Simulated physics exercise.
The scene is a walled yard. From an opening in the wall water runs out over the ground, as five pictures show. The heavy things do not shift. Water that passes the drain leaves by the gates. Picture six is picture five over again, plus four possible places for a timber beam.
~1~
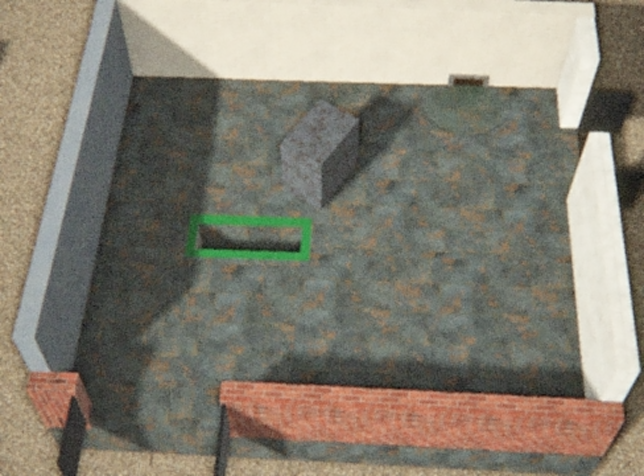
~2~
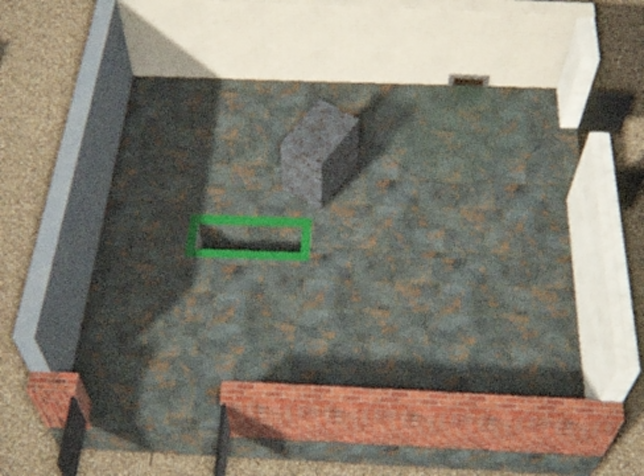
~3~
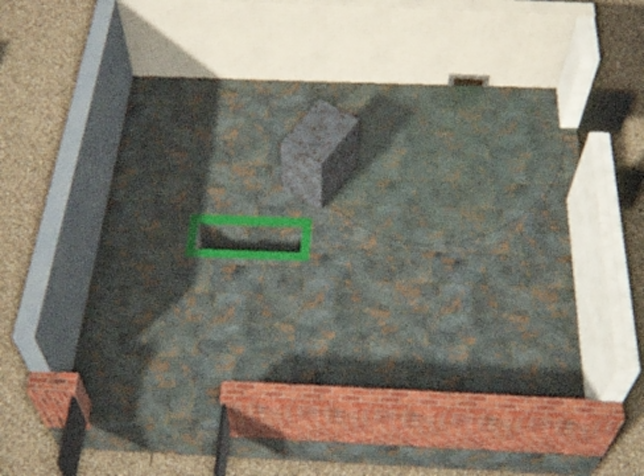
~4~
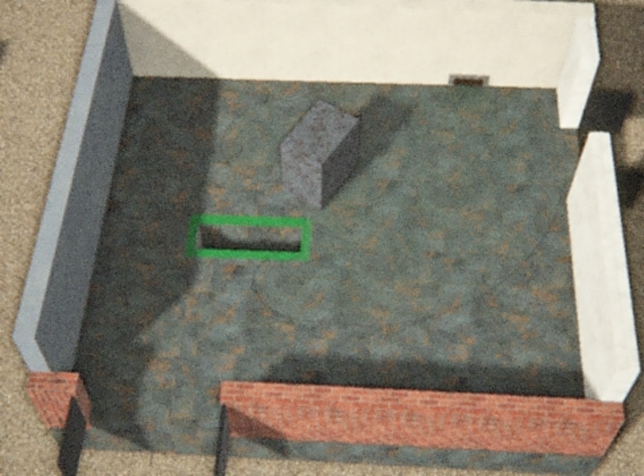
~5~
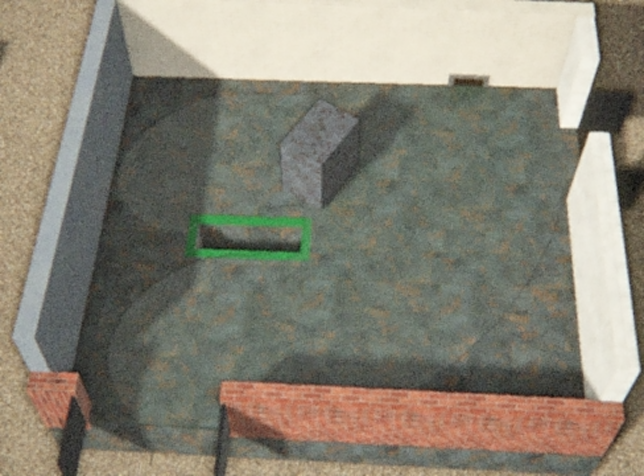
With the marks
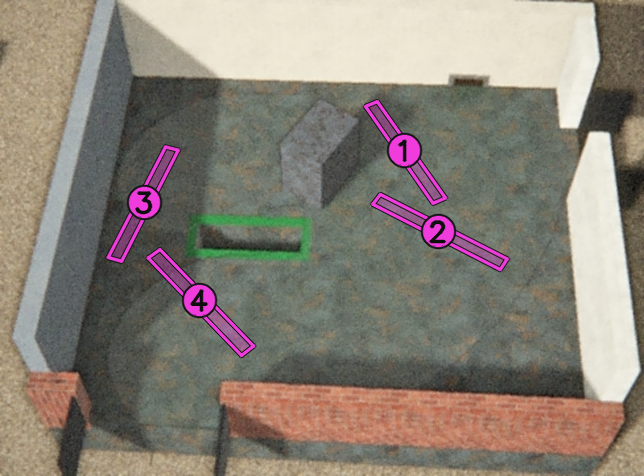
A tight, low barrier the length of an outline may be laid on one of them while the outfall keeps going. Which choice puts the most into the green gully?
4 is best.
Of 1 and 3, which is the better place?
That would be 3.
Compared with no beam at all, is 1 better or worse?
It is worse.
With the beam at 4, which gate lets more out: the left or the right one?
The left one.
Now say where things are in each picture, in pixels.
Outfall at (468, 80); green gully at (249, 237); open gate at (159, 407); open gate at (564, 162); water covers 3 % of the ground and shows as far out as (470, 129); green gully still dry.
Water covers 10 % of the ground and shows as far out as (454, 178); green gully still dry.
Water covers 22 % of the ground and shows as far out as (372, 225); green gully still dry.
Water covers 38 % of the ground and shows as far out as (274, 296); green gully taking water.
Water covers 64 % of the ground and shows as far out as (134, 344); green gully taking water.
On the marked copy, 1 from (371, 104) to (439, 200); 2 from (376, 199) to (503, 264); 3 from (114, 259) to (171, 148); 4 from (154, 253) to (247, 350).
With 1, about 4 % of the stream runs into the green gully, about 96 % out by the gates.
With 2, about 18 % of the stream runs into the green gully, about 82 % out by the gates.
With 3, about 21 % of the stream runs into the green gully, about 79 % out by the gates.
With 4, about 33 % of the stream runs into the green gully, about 67 % out by the gates.
